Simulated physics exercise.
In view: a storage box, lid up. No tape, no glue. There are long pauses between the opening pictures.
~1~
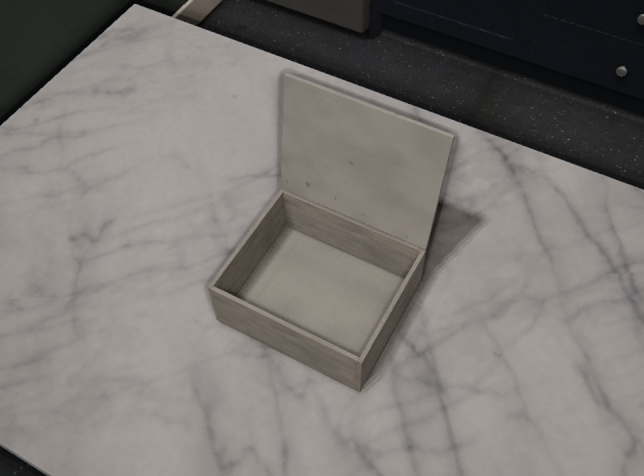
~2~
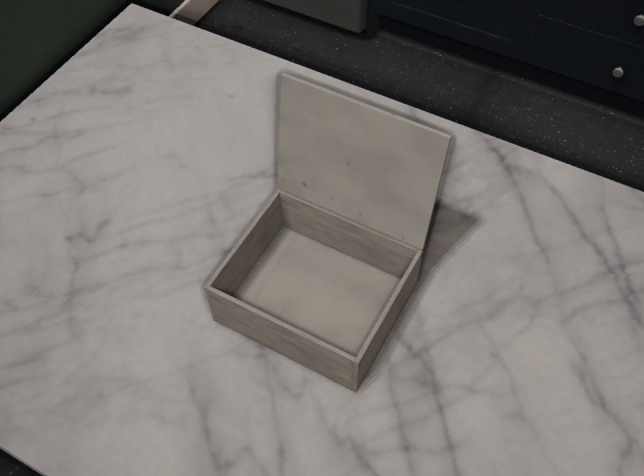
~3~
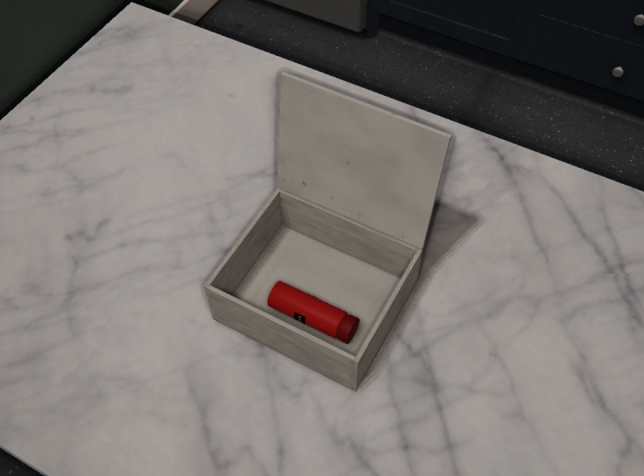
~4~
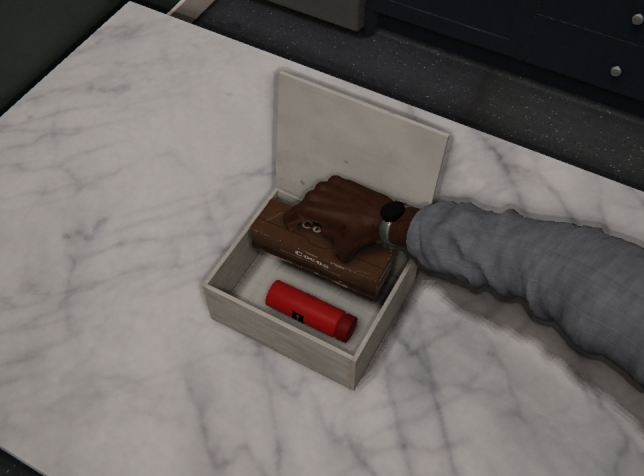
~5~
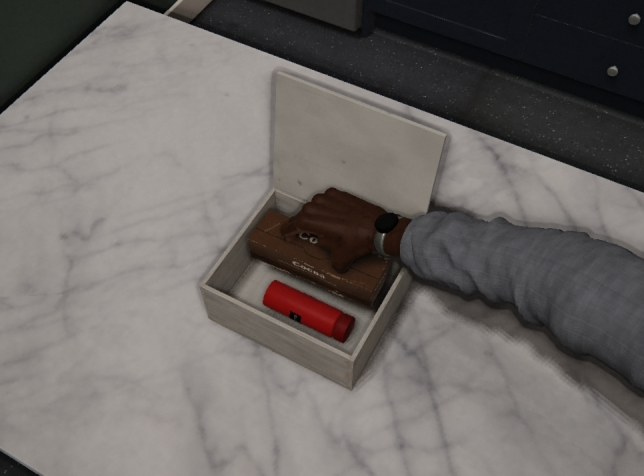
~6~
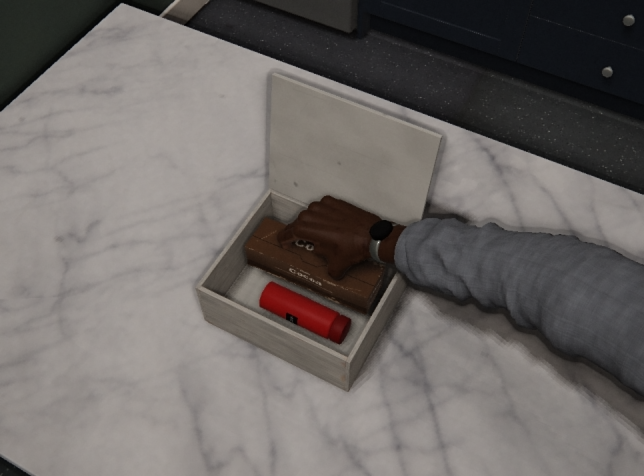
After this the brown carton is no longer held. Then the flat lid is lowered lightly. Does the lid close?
Here the lid sits on the rim.
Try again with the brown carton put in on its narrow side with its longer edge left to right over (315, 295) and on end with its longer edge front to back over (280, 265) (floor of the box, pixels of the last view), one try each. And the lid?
First, it sits on the rim; second, it will not close.
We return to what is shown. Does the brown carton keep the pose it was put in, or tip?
The brown carton stays as placed.
Then, 1.00 s on from there, lid starting down; brown carton shifted a little near (315, 278); red shaker shifted a little.
Then, 1.60 s on from there, lid 58° above the rim; brown carton shifted a little near (315, 278); red shaker shifted a little.
Then, 2.00 s on from there, lid 20° above the rim; brown carton shifted a little near (315, 278); red shaker shifted a little.
In the end, lid shut; moved from the start, brown carton; red shaker unmoved. At the end, from the last picture's camera, brown carton near (315, 278).
